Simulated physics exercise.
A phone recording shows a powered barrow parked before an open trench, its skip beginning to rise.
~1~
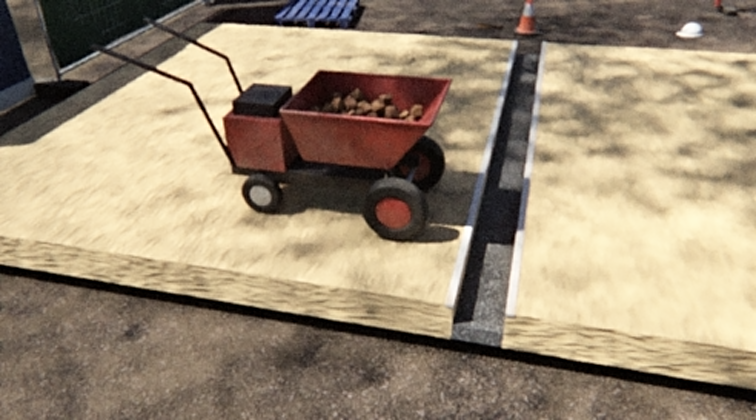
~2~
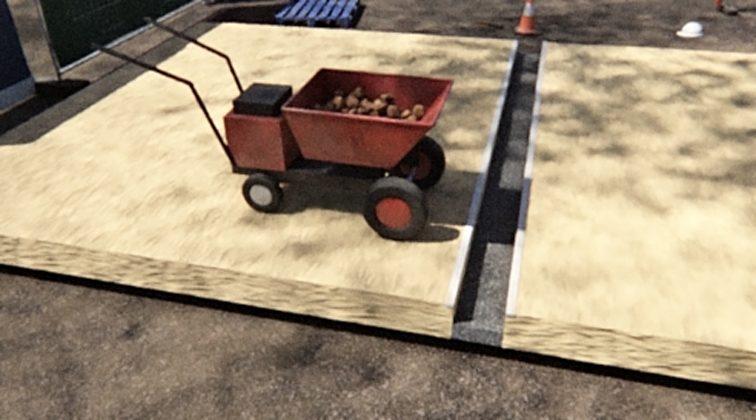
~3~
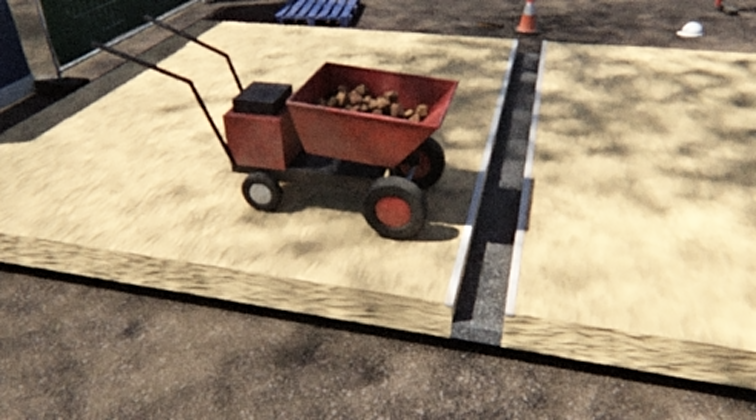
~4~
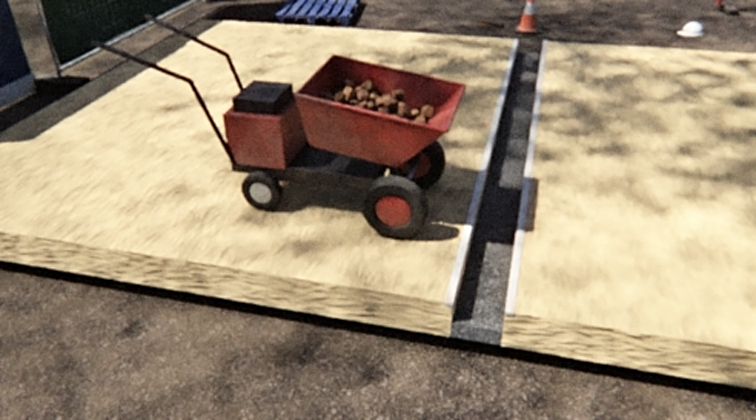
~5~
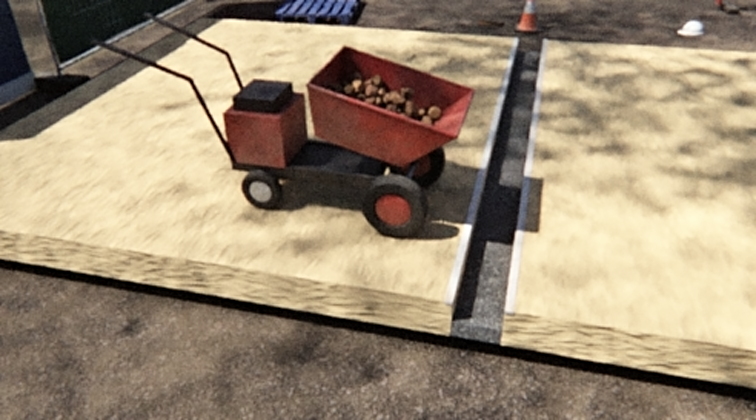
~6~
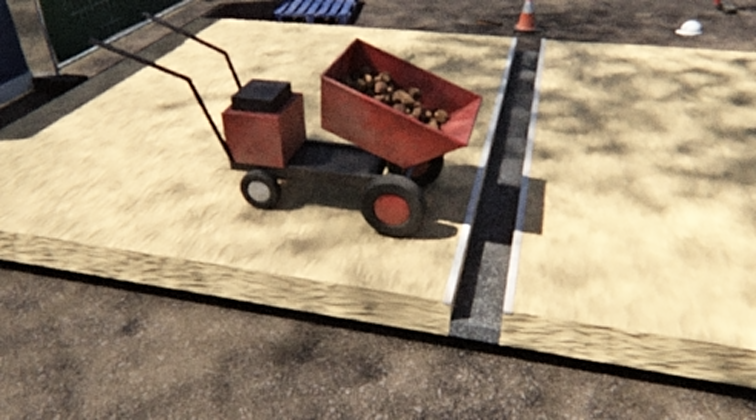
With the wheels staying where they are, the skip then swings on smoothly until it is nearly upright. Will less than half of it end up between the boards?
I expect a minority of the load to land in the trench.
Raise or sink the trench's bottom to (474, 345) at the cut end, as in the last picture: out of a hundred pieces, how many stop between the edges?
40 per cent, roughly.
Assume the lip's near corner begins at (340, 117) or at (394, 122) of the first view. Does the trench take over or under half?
Stop 1: Short of half. Stop 2: Beyond half.
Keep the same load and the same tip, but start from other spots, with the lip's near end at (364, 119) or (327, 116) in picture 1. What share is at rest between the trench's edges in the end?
50 per cent, then 20 per cent.
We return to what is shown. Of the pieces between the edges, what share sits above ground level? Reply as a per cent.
Share: Around 25 %.
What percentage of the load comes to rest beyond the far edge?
That share is about 55 percent.
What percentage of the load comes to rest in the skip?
Around 20 %.
Shortly afterwards, skip tipped steeply; the whole lot in the skip.
Next, skip tipped right over; the bulk in the skip; a little in or heaped over the trench; a little beyond it; only a few falling.
Some moments later, skip tipped right over; near a quarter in the skip; near a quarter in or heaped over the trench; near half beyond it.
In the end, skip tipped right over; near a quarter in the skip; near a quarter in or heaped over the trench; near half beyond it.
